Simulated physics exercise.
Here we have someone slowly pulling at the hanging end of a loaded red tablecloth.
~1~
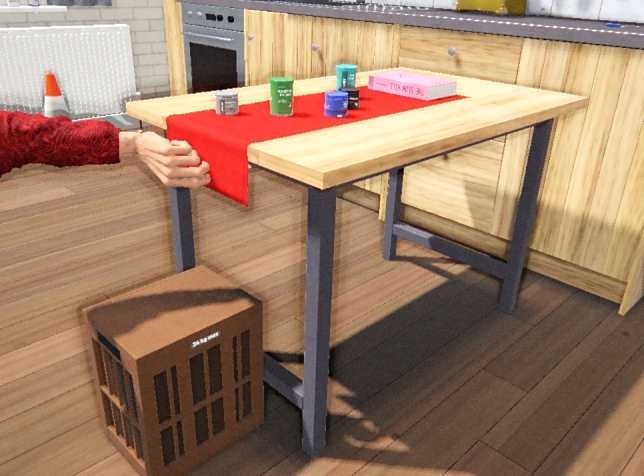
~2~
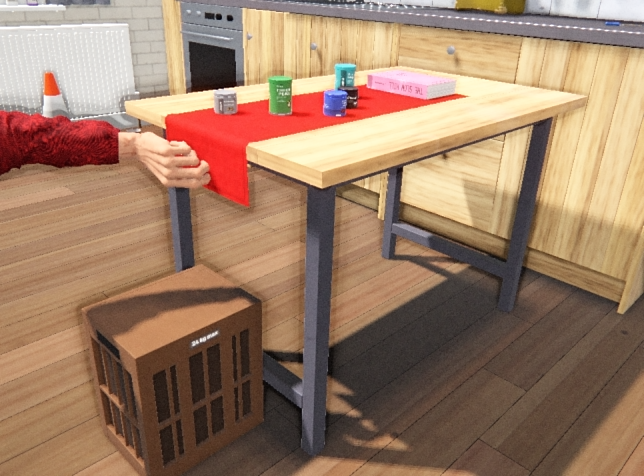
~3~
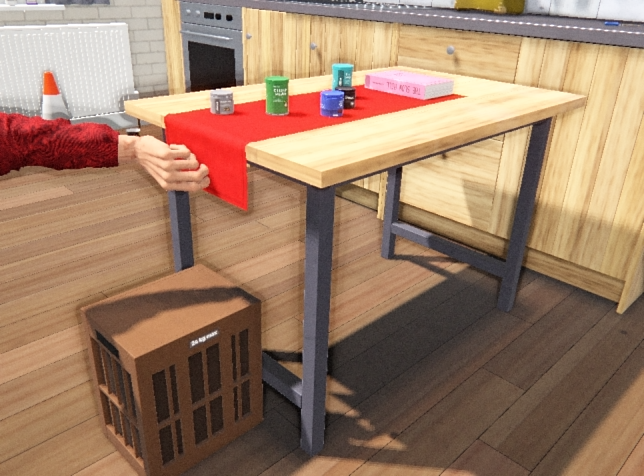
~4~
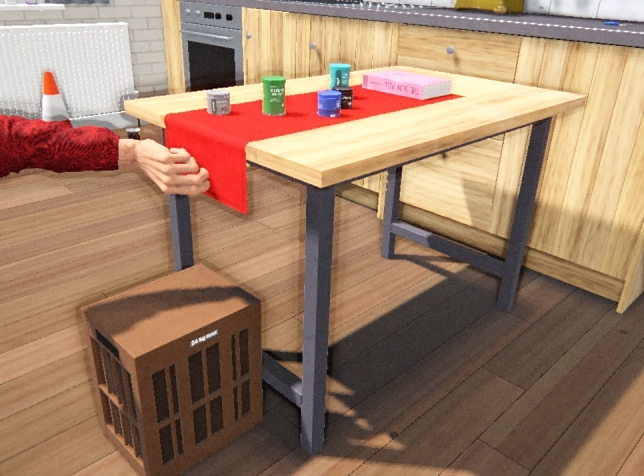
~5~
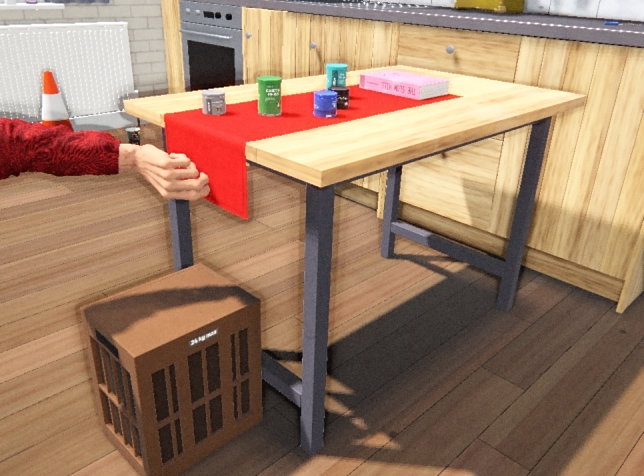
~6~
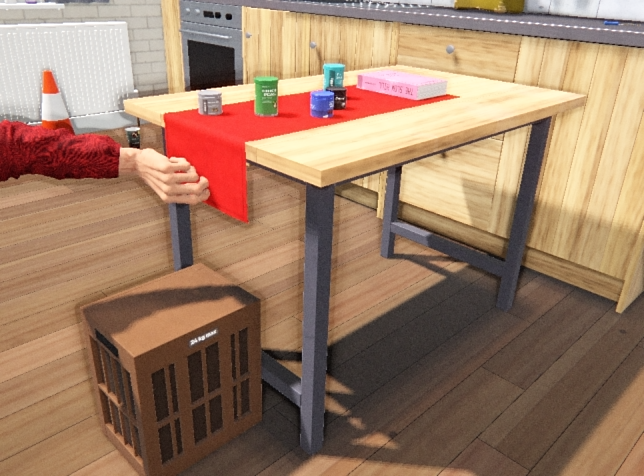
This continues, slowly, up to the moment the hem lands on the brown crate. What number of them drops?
The table loses two.
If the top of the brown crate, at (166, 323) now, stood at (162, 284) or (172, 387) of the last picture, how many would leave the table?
In that case 1 and 4.
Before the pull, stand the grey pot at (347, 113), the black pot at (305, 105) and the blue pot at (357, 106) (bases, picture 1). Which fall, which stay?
The grey pot keeps its place on top, the black pot remains up, the blue pot holds on.
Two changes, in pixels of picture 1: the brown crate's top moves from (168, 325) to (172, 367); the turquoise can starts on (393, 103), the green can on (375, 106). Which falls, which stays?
The turquoise can holds on, the green can remains up.
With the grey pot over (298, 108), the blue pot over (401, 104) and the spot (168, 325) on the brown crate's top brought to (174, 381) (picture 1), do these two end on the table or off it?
The grey pot goes over, the blue pot does not fall.
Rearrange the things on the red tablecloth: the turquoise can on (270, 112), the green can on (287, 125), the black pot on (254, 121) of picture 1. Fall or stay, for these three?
The turquoise can drops off, the green can comes down, the black pot comes down.
Early on, hem near (206, 232); all still up.
Midway, hem near (207, 275); grey pot gone.
Near the end, hem on the crate; grey pot and green can gone.
Finally, hem on the crate; grey pot and green can gone. The count of fallen things is two.
